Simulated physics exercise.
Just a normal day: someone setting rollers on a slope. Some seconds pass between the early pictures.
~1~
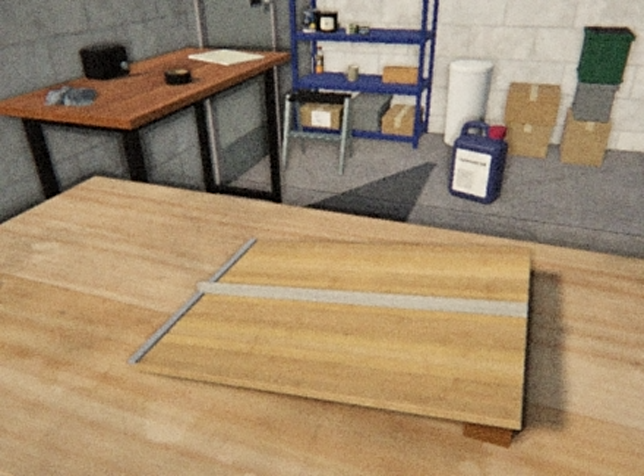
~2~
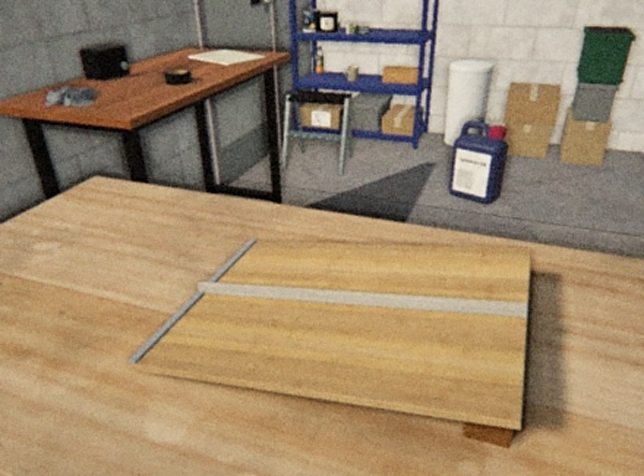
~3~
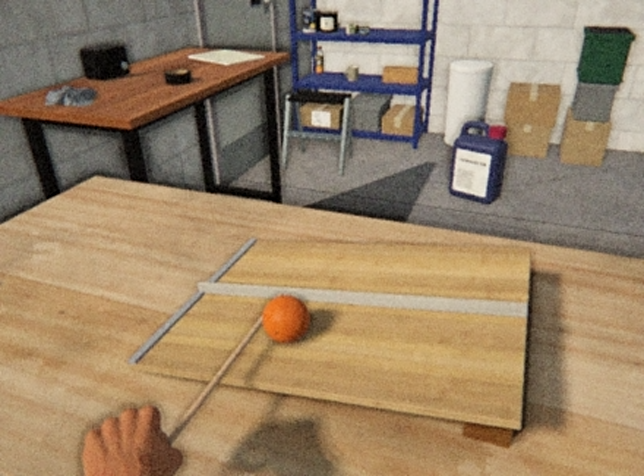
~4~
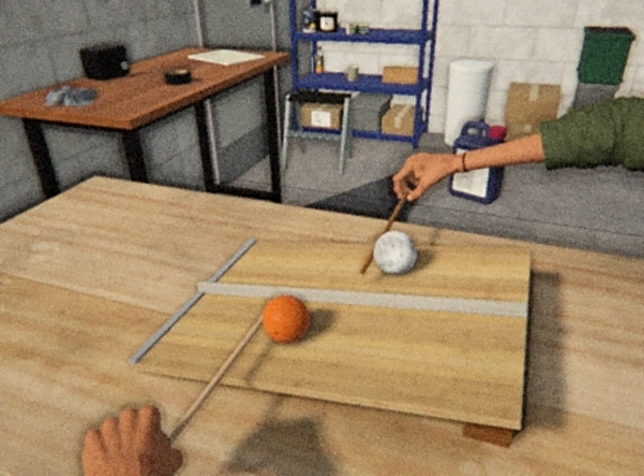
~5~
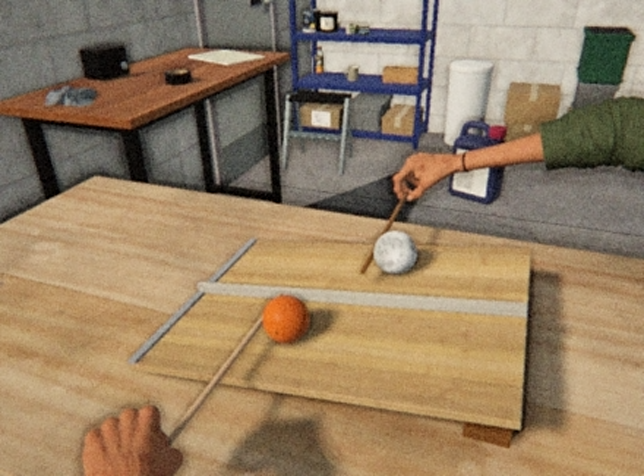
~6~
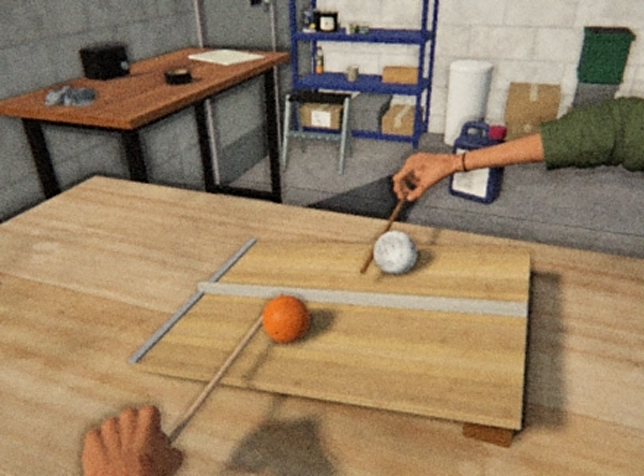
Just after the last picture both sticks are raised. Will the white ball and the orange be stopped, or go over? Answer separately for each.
Lab note - white ball lost over the edge, orange lost over the edge.
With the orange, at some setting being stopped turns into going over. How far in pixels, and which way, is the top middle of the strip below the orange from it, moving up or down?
The switch comes 4 pixels further up.
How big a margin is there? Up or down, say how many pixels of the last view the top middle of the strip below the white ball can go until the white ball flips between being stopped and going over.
Roughly 4 pixels upward.
Then, 0.78 s past the last view, white ball rolling on the board near (247, 248); orange off the board near (145, 311).
Finally, the white ball runs past the strip; the orange runs past the strip.
